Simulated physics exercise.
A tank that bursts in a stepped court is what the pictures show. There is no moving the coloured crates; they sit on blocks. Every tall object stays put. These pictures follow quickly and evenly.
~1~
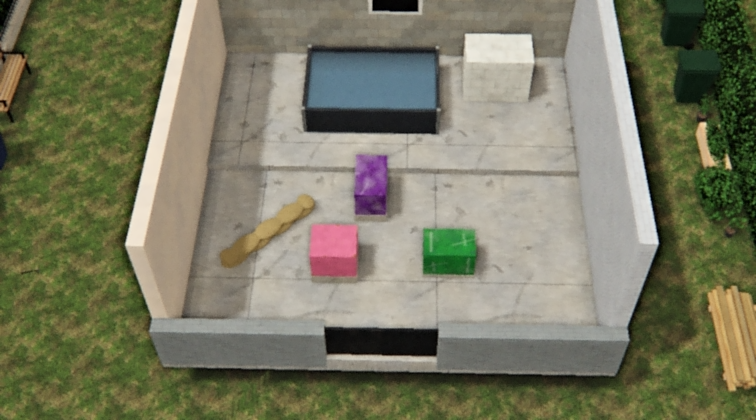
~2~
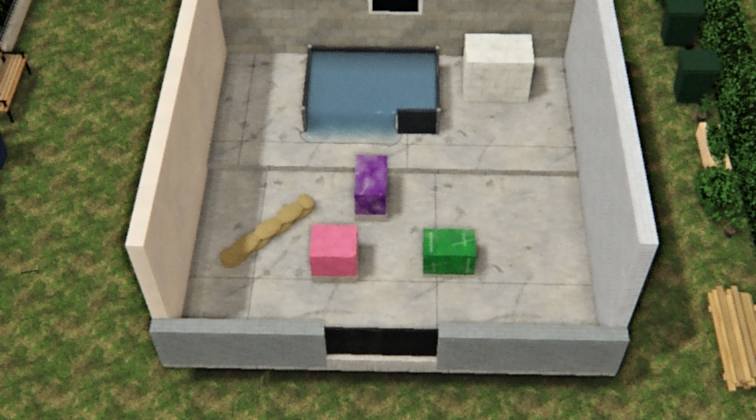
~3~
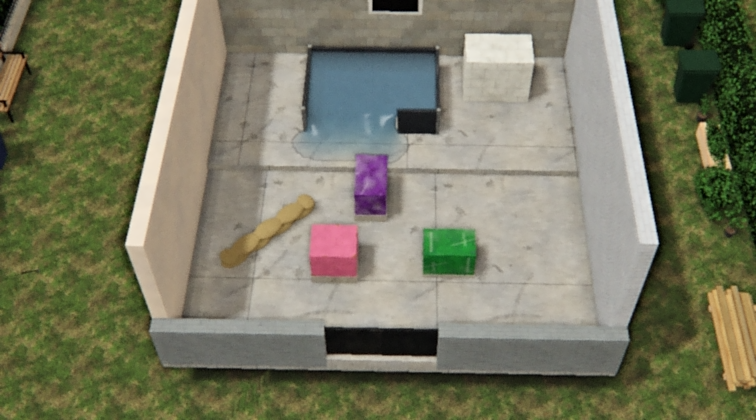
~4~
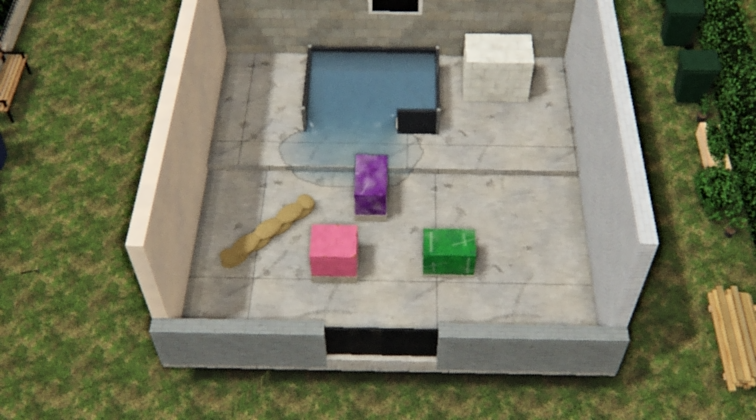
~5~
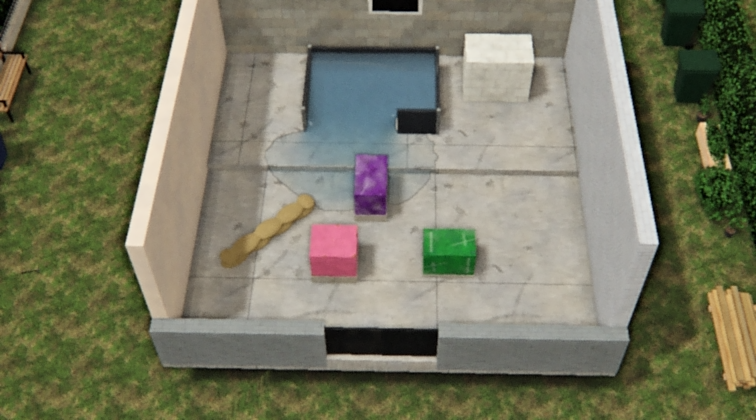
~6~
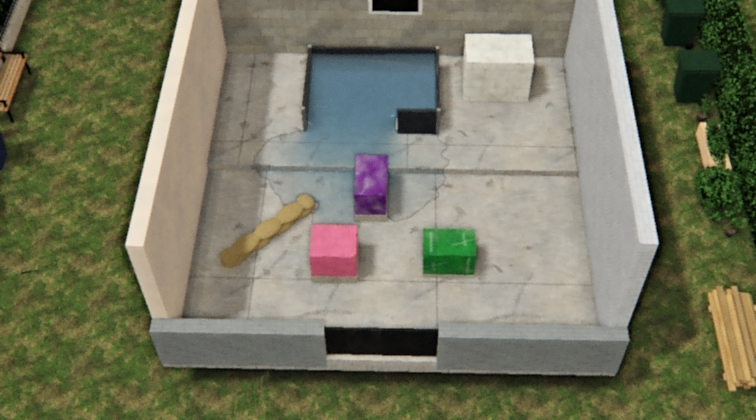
Water pouring from a gap in the tank's front wall, spreading thinly across the grey court floor around the purple block.
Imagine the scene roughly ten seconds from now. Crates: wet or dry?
Green crate, wet; purple crate, wet; pink crate, wet.
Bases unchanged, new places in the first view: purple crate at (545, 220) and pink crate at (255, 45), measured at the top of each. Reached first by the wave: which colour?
Answer: The one in green.
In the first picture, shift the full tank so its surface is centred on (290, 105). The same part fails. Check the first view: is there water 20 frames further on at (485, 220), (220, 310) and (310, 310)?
Results in order - left untouched, swamped, swamped.
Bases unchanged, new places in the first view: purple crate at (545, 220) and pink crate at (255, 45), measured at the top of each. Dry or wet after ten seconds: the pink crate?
Simply put, the pink crate is not wetted.
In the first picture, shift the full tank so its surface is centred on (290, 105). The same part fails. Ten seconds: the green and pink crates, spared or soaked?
Note: Green crate is hit, pink crate is left alone.
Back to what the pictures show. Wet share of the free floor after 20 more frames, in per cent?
50 %, roughly.
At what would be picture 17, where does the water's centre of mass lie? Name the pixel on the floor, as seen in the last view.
I'd place it roughly at (352, 154).
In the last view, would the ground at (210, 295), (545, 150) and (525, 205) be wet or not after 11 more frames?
Point one sodden, point two left clear, point three sodden.
A moment on, water covers 20 % of the floor; the green crate water round its plinth, the purple crate water round its plinth, the pink crate water round its plinth.
Next, water covers 40 % of the floor; the green crate water round its plinth, the purple crate water round its plinth, the pink crate water round its plinth.
Then, water covers 50 % of the floor; the green crate water round its plinth, the purple crate water round its plinth, the pink crate water round its plinth.
Later, water covers 65 % of the floor; the green crate water round its plinth, the purple crate water round its plinth, the pink crate water round its plinth.
In the end, water covers 65 % of the floor; the green crate was topped, the purple crate was topped, the pink crate was topped.
